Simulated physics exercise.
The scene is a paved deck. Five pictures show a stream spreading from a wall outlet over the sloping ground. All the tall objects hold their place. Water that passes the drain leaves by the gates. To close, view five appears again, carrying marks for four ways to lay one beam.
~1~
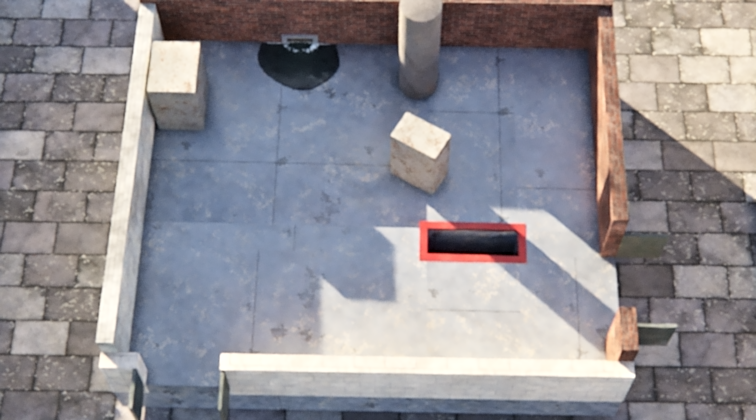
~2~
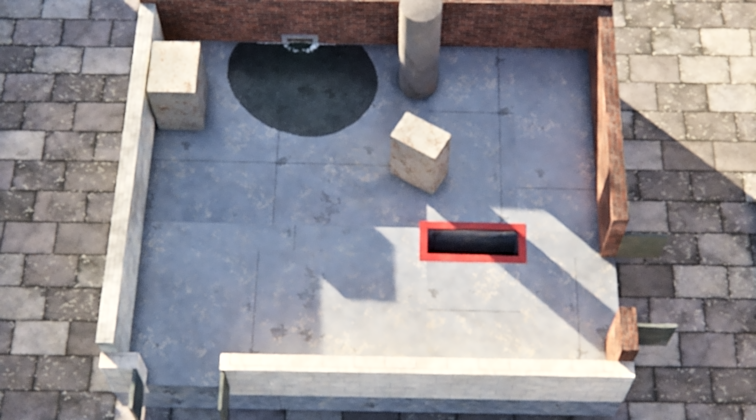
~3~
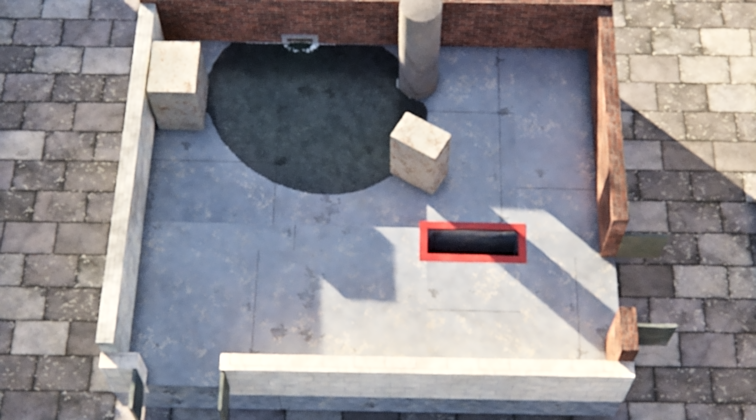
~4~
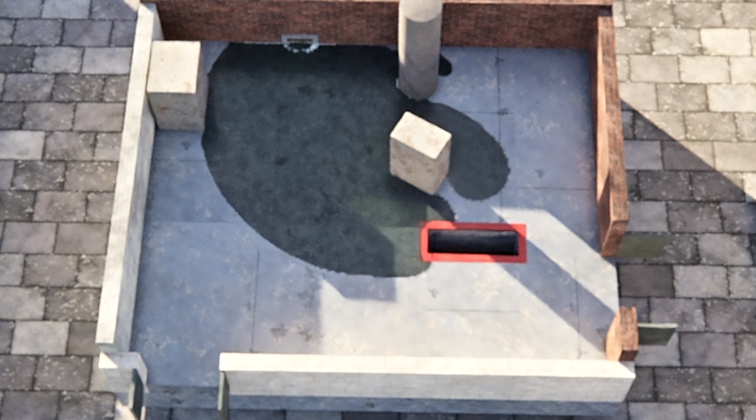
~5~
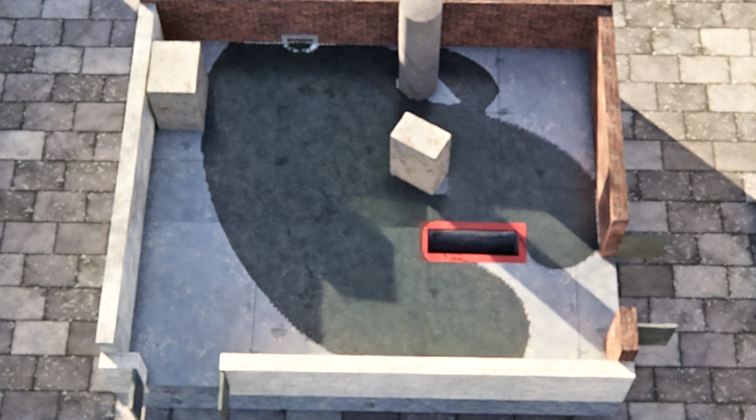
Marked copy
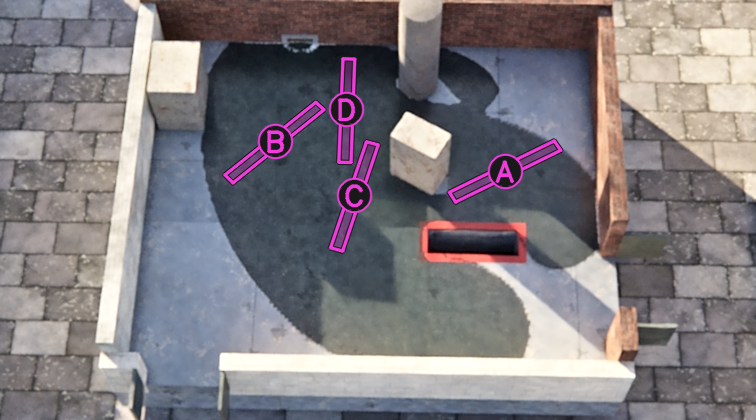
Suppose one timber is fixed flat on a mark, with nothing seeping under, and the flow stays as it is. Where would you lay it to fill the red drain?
The answer is place A.
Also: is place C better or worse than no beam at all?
Worse.
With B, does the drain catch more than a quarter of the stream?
No, it does not.
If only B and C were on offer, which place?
The answer is B.
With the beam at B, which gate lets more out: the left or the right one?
The right gate.
On the marked copy, A from (452, 197) to (557, 145); B from (228, 178) to (319, 105); C from (336, 249) to (372, 143); D from (344, 162) to (348, 58).
Choosing A, about 21 % of the stream runs into the red drain, about 79 % out by the gates.
Choosing B, about 13 % of the stream runs into the red drain, about 87 % out by the gates.
Choosing C, about 9 % of the stream runs into the red drain, about 91 % out by the gates.
Choosing D, about 9 % of the stream runs into the red drain, about 90 % out by the gates.
